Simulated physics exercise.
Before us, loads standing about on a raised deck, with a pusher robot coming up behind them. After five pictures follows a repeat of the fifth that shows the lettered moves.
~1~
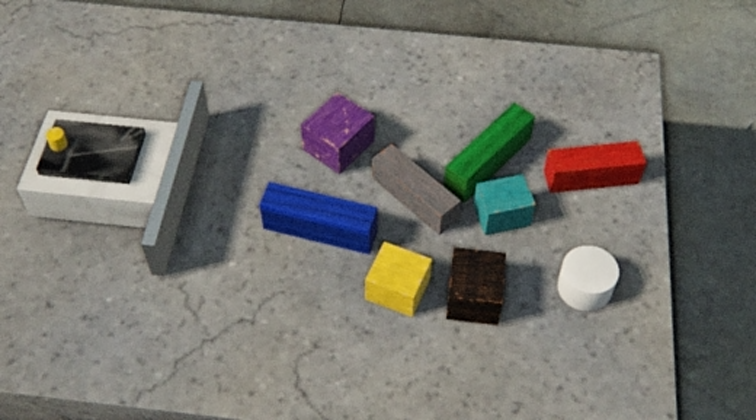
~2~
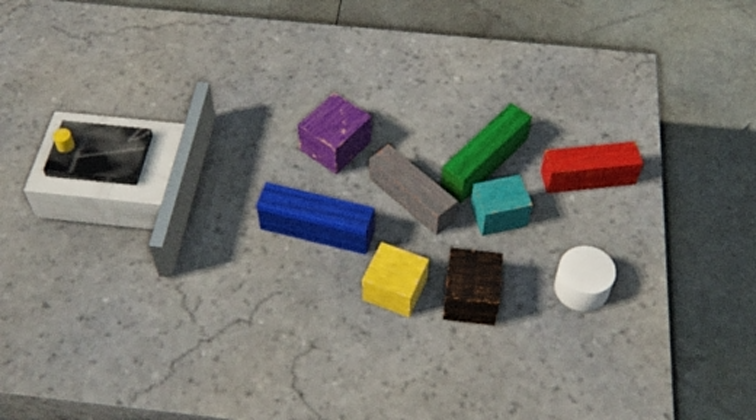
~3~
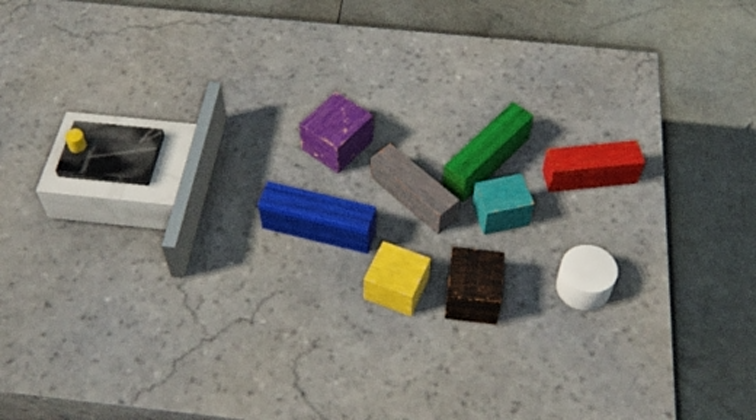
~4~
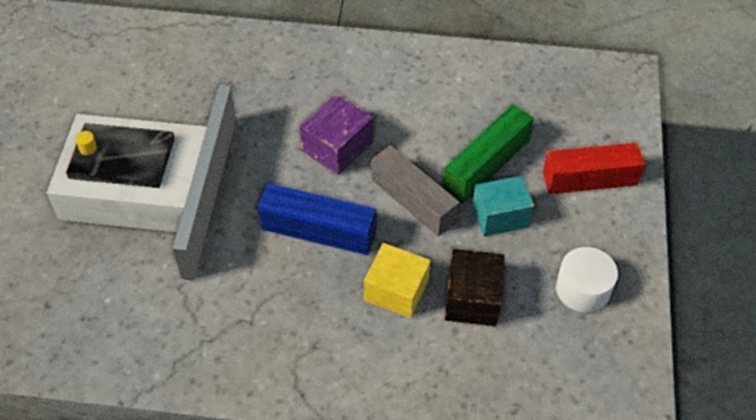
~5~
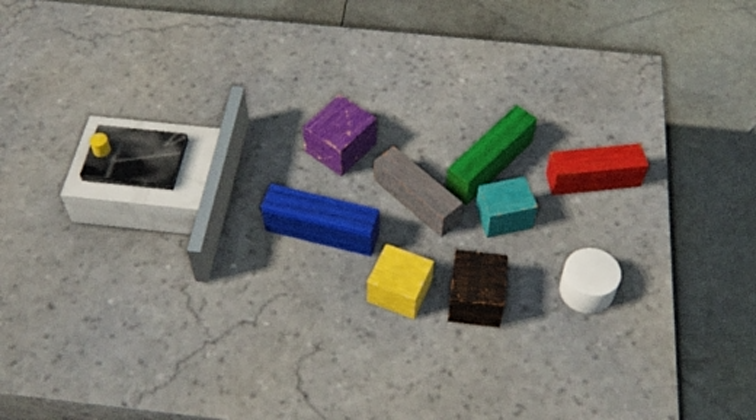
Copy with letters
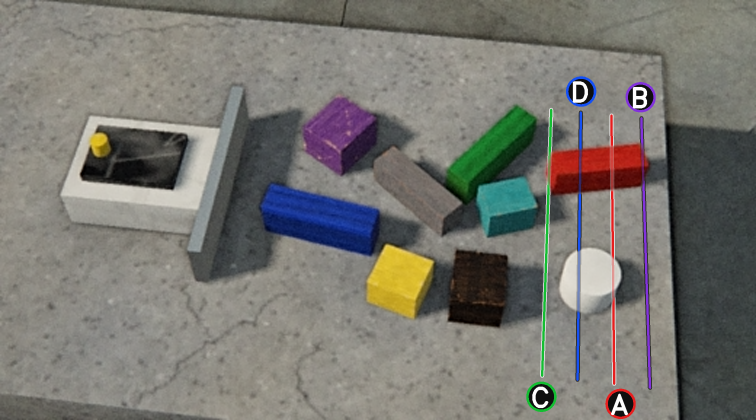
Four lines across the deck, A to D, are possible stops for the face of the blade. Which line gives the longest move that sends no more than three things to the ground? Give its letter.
At D, and not beyond.
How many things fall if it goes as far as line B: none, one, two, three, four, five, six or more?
By then, six or more.
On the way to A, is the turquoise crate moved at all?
Yes.
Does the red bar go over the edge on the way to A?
By then, yes.
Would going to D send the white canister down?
By then, yes.
On the marked copy, A at (613, 238); B at (645, 241); C at (547, 231); D at (579, 234).
Taking D. A third of the way, robot (270, 169); purple crate (390, 131); blue stick (407, 224).
Two thirds of the way, robot (399, 182); white canister (616, 288); red bar (609, 167).
When it is over, robot (503, 193); red bar over the edge; white canister over the edge; three fallen.
As for the rest, A drops six; B drops nine; C is within the limit but short.
